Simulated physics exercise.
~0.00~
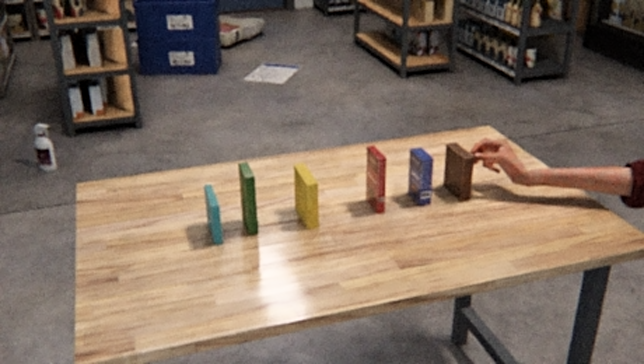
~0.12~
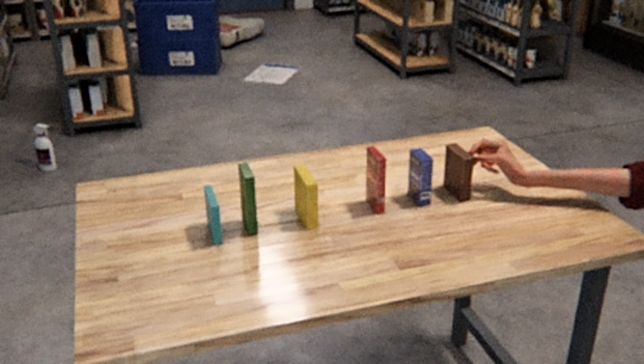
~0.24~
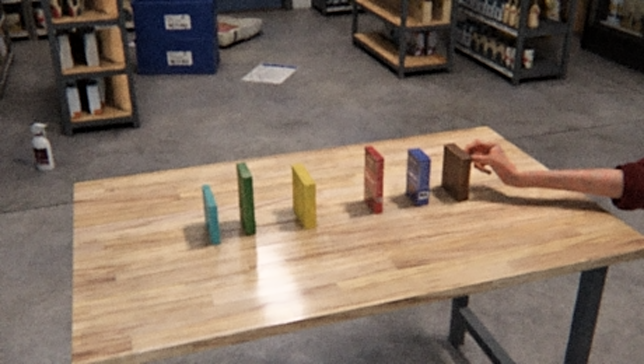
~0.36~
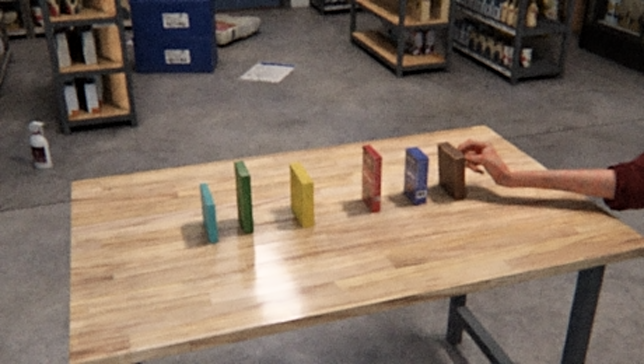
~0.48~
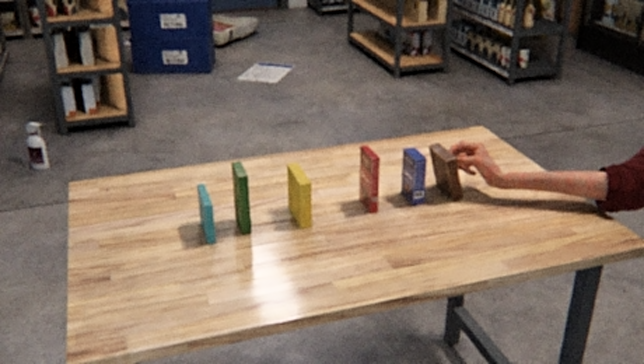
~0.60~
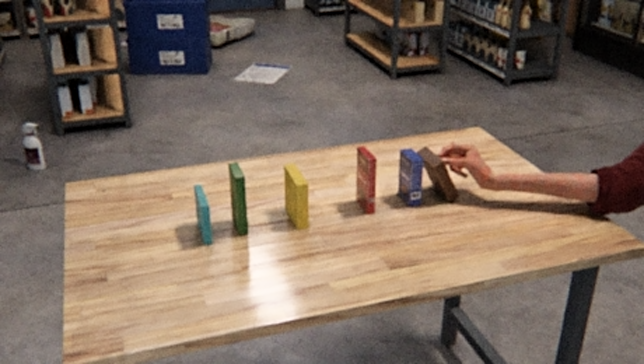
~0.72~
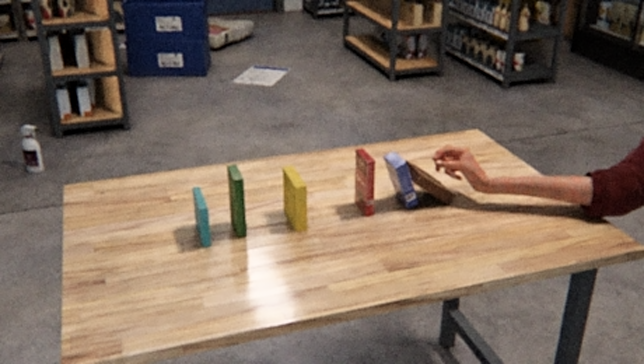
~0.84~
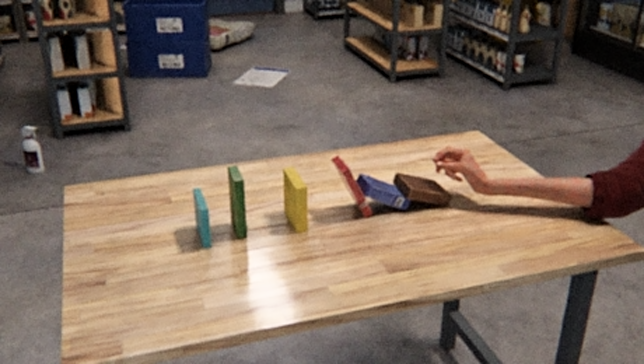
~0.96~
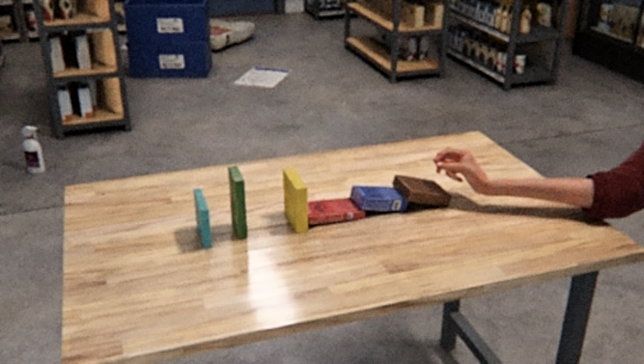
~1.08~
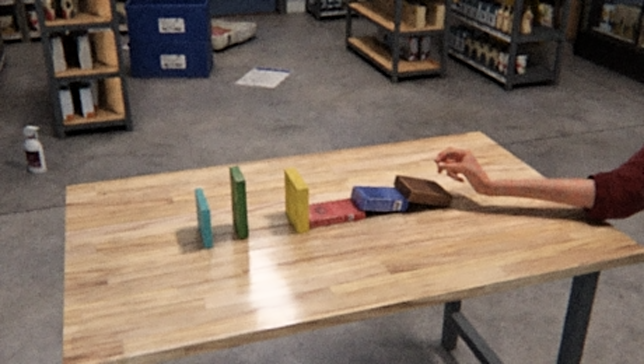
The clip opens on a wooden table in a room with shelves, where turquoise, green, yellow, red, blue and brown upright pieces stand in a row from left to right. A hand reaching in from the right touches the brown block and tips it leftward. The block leans into the blue packet, which tilts and knocks into the red packet, while the hand stays hovering above. The red packet falls flat toward the yellow board. At the end, the red, blue and brown pieces lie toppled in an overlapping line, while the yellow, green and turquoise boards still stand.
